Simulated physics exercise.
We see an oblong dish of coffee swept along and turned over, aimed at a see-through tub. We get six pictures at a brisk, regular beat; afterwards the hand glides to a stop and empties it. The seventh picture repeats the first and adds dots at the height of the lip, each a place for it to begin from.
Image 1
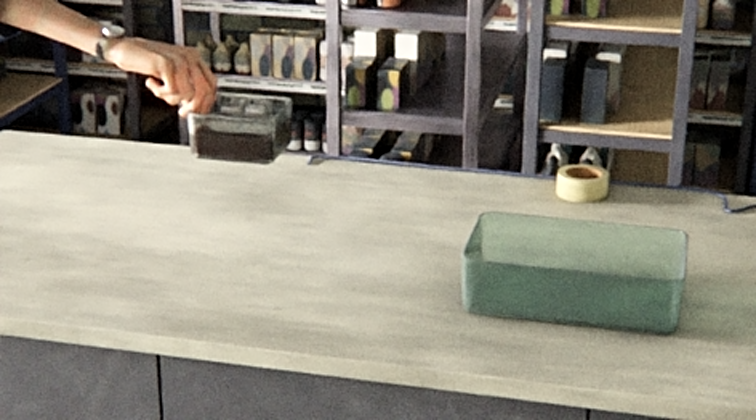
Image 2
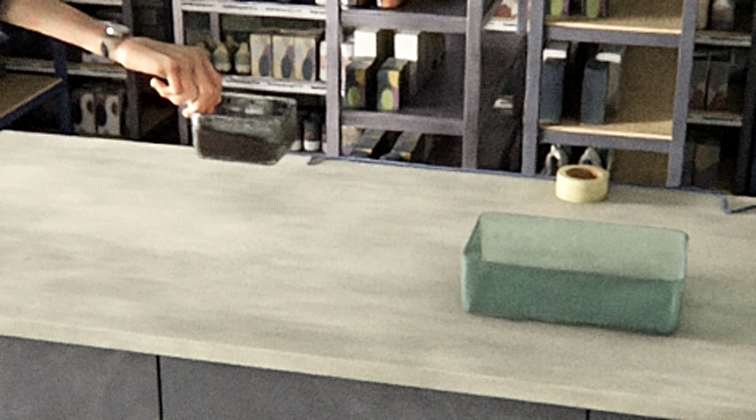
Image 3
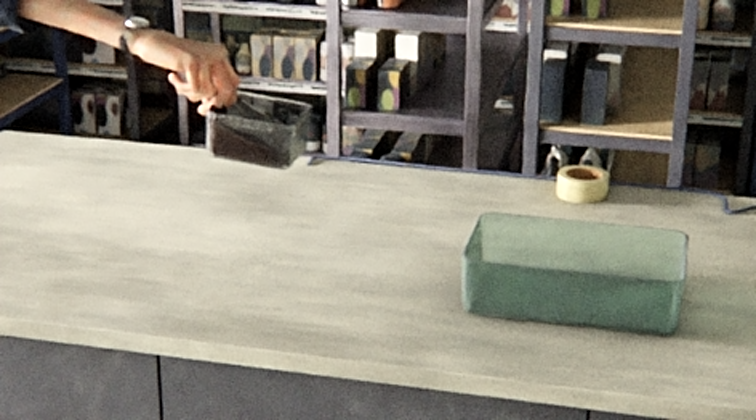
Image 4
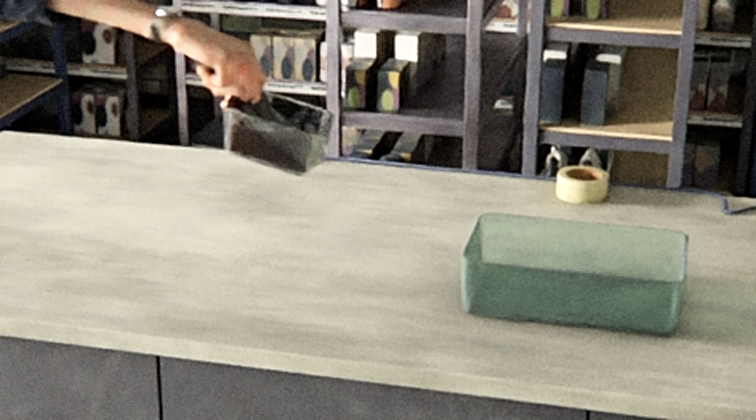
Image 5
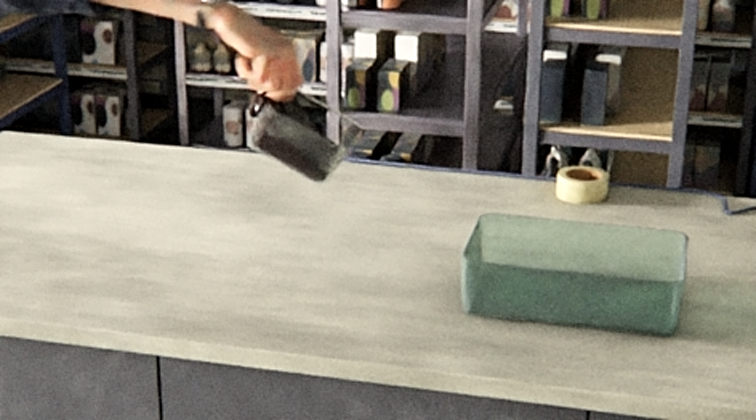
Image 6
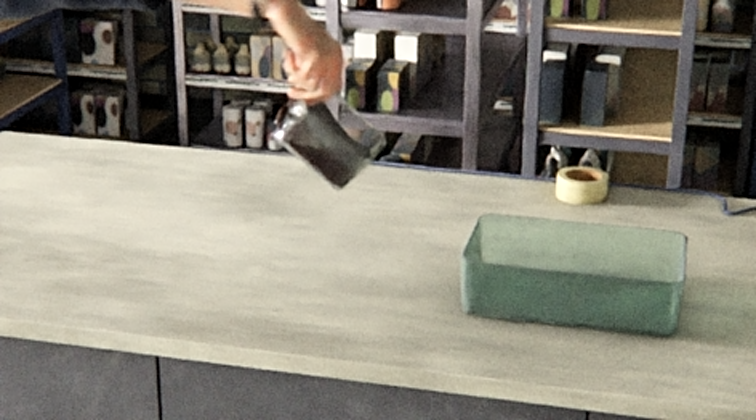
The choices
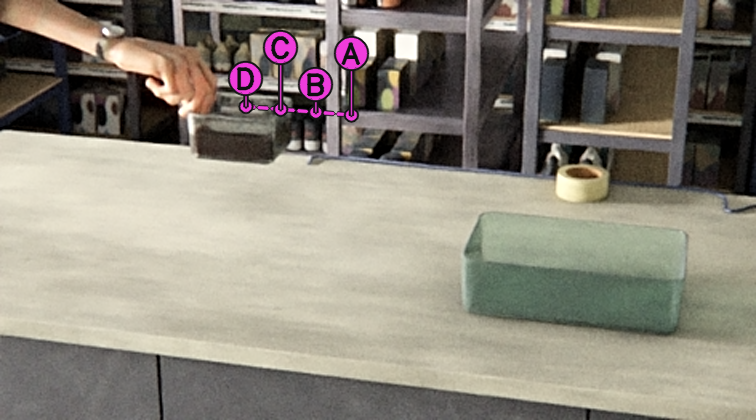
The footage shows a hand with a wristwatch holding a small clear dish of dark contents above a pale counter, then carrying it rightward while tilting it steeply toward a motionless, see-through green tub near a tape roll.
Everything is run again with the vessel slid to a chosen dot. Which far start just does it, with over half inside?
Place D.
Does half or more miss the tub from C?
No, not at all.
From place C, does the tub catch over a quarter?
Yes.
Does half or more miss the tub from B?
No.
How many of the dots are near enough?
All four.
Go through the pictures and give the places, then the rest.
Upright, lip at (282, 109); tub from (463, 309) to (677, 333); nothing has left yet.
Upright, lip at (286, 110); nothing has left yet.
Tipped about 5°, lip at (302, 115); nothing has left yet.
Tipped about 14°, lip at (324, 124); coffee is over the rim, down to (238, 100).
Tipped about 25°, lip at (352, 136); coffee is over the rim, down to (263, 110).
Tipped about 39°, lip at (378, 150); coffee is over the rim, down to (279, 133).
On the marked copy, A at (351, 115); B at (315, 112); C at (280, 109); D at (245, 106).
Choosing A, about 91 % lands in the tub, 7 % falls short and 3 % goes beside or beyond.
Choosing B, about 74 % lands in the tub, 9 % falls short and 17 % goes beside or beyond.
Choosing C, about 72 % lands in the tub, 17 % falls short and 12 % goes beside or beyond.
Choosing D, about 65 % lands in the tub, 26 % falls short and 9 % goes beside or beyond.
